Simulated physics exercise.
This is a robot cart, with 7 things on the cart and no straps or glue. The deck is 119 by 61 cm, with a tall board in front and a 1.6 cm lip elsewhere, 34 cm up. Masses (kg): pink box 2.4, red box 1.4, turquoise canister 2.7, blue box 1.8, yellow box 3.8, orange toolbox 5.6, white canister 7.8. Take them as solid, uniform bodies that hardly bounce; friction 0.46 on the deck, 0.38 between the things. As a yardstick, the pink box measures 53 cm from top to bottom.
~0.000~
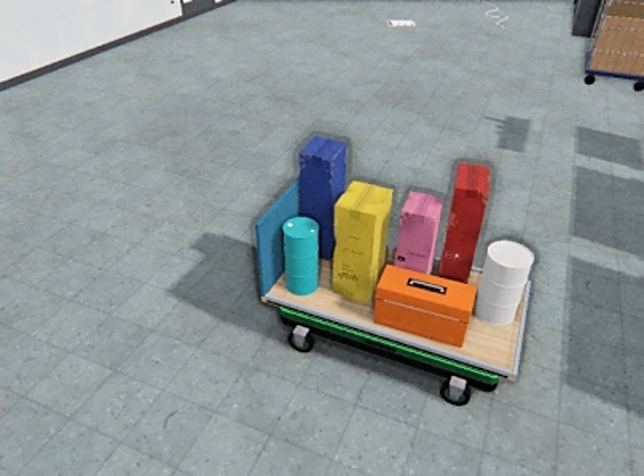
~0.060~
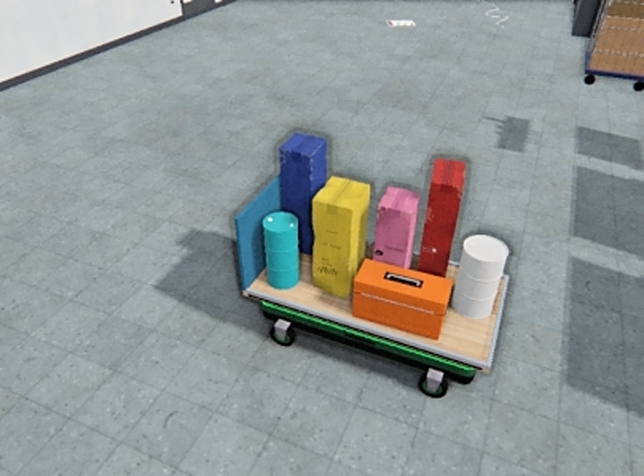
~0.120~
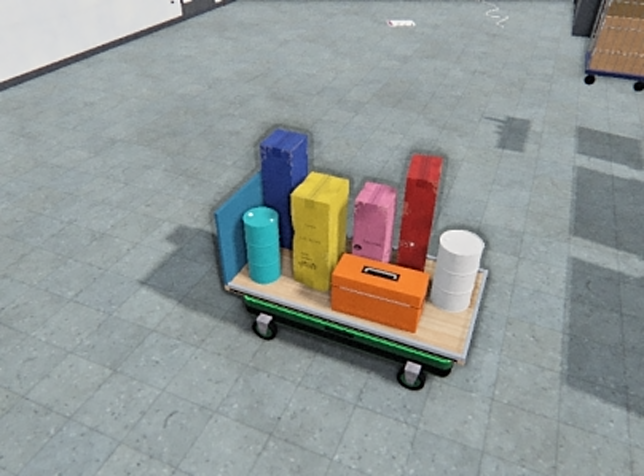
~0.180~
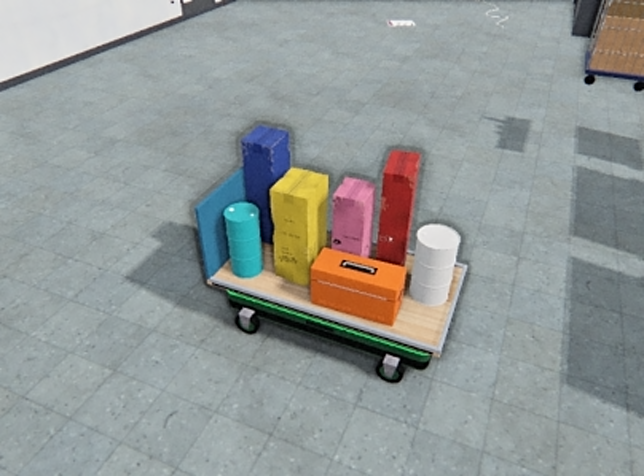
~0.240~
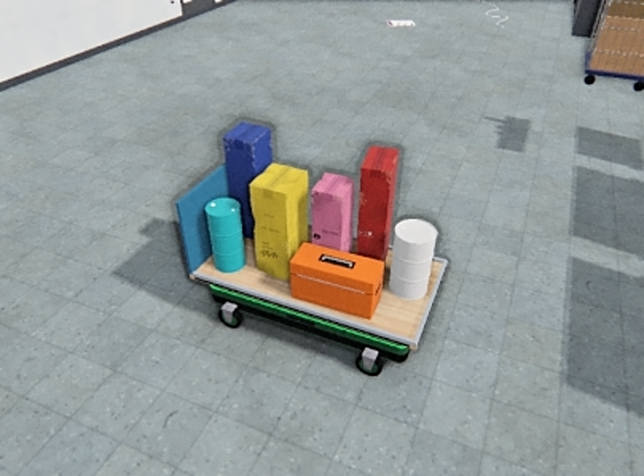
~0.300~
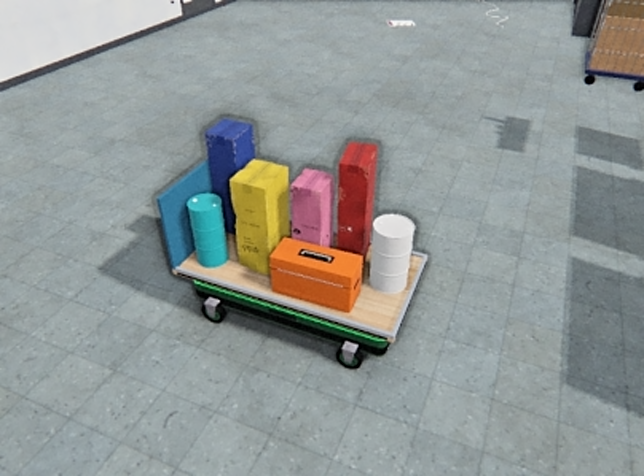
A flat cart loaded with colourful tall boxes, two canisters and an orange toolbox rolled slowly to the left and slightly away across a grey tiled floor, its load staying in the same arrangement throughout.
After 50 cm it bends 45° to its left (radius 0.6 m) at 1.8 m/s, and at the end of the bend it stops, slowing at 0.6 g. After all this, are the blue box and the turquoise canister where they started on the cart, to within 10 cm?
The blue box leaves its spot and the turquoise canister leaves its spot.
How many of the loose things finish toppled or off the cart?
In all, 5.
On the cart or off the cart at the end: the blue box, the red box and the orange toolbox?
The blue box finishes off the cart; the red box finishes off the cart; the orange toolbox is still on the cart.
Around 0.60 s, 108 cm covered, turned 39°; blue box now off the cart; turquoise canister at 54° to upright near (83, 252); yellow box at 25° to upright.
Around 0.90 s, 151 cm covered, turned 45°; pink box, red box and yellow box now off the cart; turquoise canister on its side; orange toolbox shifted 12 cm.
Around 1.60 s, 155 cm covered, turned 45°, stopped; turquoise canister on its side; orange toolbox shifted 16 cm; white canister shifted 12 cm.
Finally (2.8 s), off the cart, pink box, red box, blue box and yellow box; on their side or leaning hard on the cart, turquoise canister; not toppled but over 10 cm from the start, orange toolbox and white canister.
